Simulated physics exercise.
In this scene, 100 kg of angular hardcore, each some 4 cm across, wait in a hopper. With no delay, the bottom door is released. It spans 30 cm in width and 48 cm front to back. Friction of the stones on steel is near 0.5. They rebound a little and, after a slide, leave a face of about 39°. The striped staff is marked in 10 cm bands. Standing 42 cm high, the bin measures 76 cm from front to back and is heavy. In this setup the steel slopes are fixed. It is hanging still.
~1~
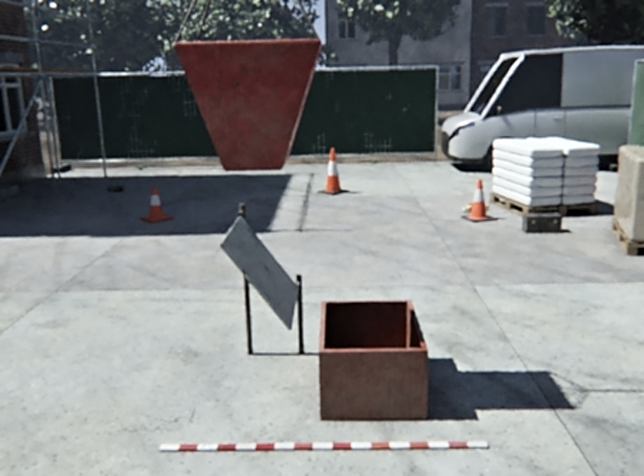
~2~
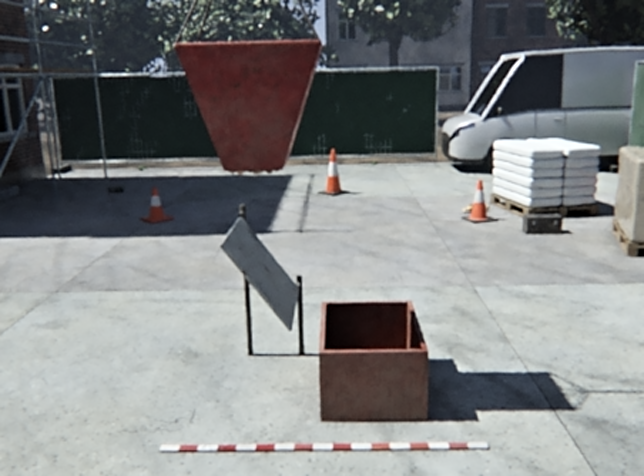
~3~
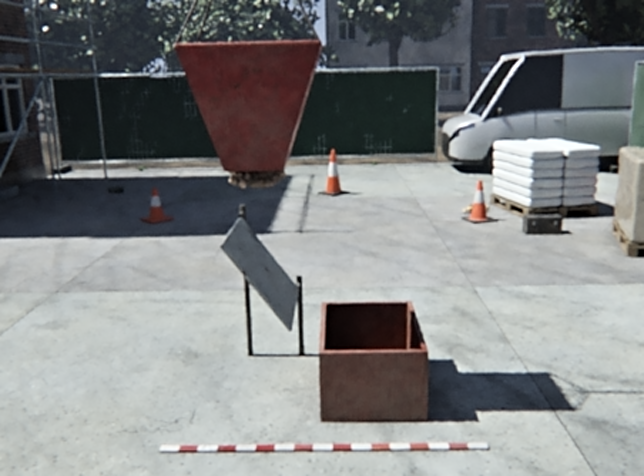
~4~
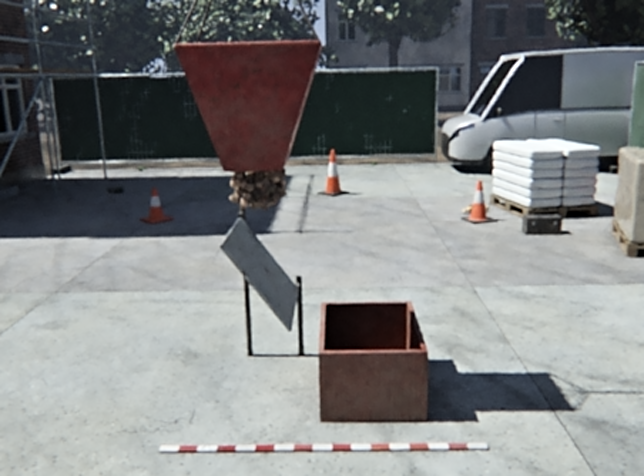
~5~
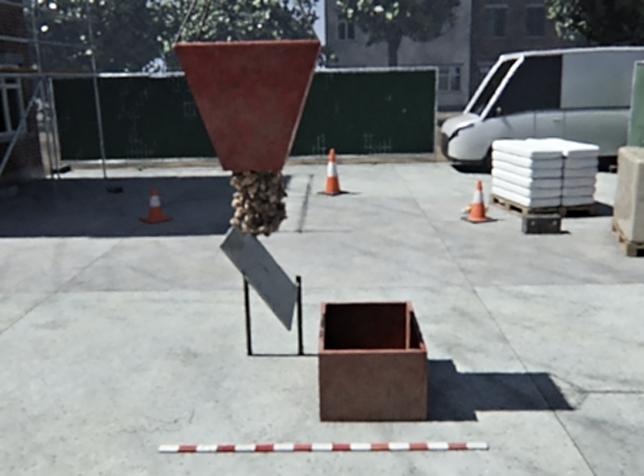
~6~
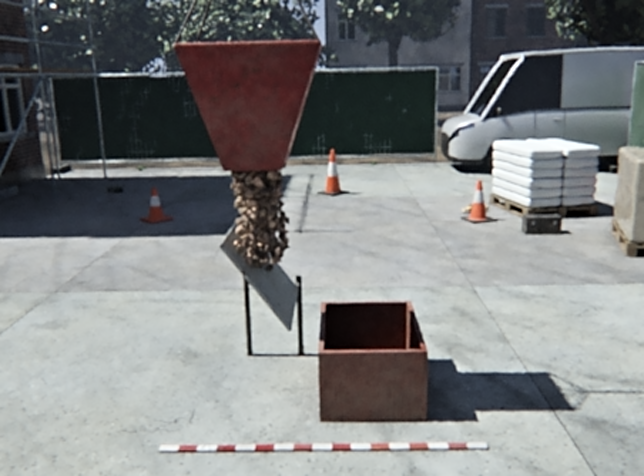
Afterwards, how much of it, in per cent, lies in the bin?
Roughly 34 in every hundred.
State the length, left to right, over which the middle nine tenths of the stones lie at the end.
Width: Near 90 cm.
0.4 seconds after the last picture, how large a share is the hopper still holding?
It keeps hold of roughly 0 per cent.
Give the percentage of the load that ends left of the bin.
Roughly 60 percent.
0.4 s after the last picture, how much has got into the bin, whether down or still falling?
Share: Around 10 %.
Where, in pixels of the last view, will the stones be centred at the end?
Middle of load approx at pixel (317, 378).
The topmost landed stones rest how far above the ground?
Looks like they stop near 20 cm off the ground.
Then, 0.4 s after the last picture, 0 % in the hopper, 39 % on the steel, 47 % falling or lying left of the bin, 12 % falling or lying in the bin, 2 % falling or lying beside or right of the bin; the stones farthest right are at (404, 365).
Then, 0.8 s after the last picture, 0 % in the hopper, 59 % falling or lying left of the bin, 34 % falling or lying in the bin, 7 % falling or lying beside or right of the bin; the stones farthest right are at (413, 352).
Then, 1.4 s after the last picture, 0 % in the hopper, 58 % falling or lying left of the bin, 34 % falling or lying in the bin, 8 % falling or lying beside or right of the bin; the stones farthest right are at (438, 393).
Then, 2.3 s after the last picture, 0 % in the hopper, 58 % falling or lying left of the bin, 34 % falling or lying in the bin, 8 % falling or lying beside or right of the bin; the stones farthest right are at (439, 393).
Then, 4.2 s after the last picture, 0 % in the hopper, 58 % left of the bin, 34 % in the bin, 8 % beside or right of the bin; the stones farthest right are at (439, 393).
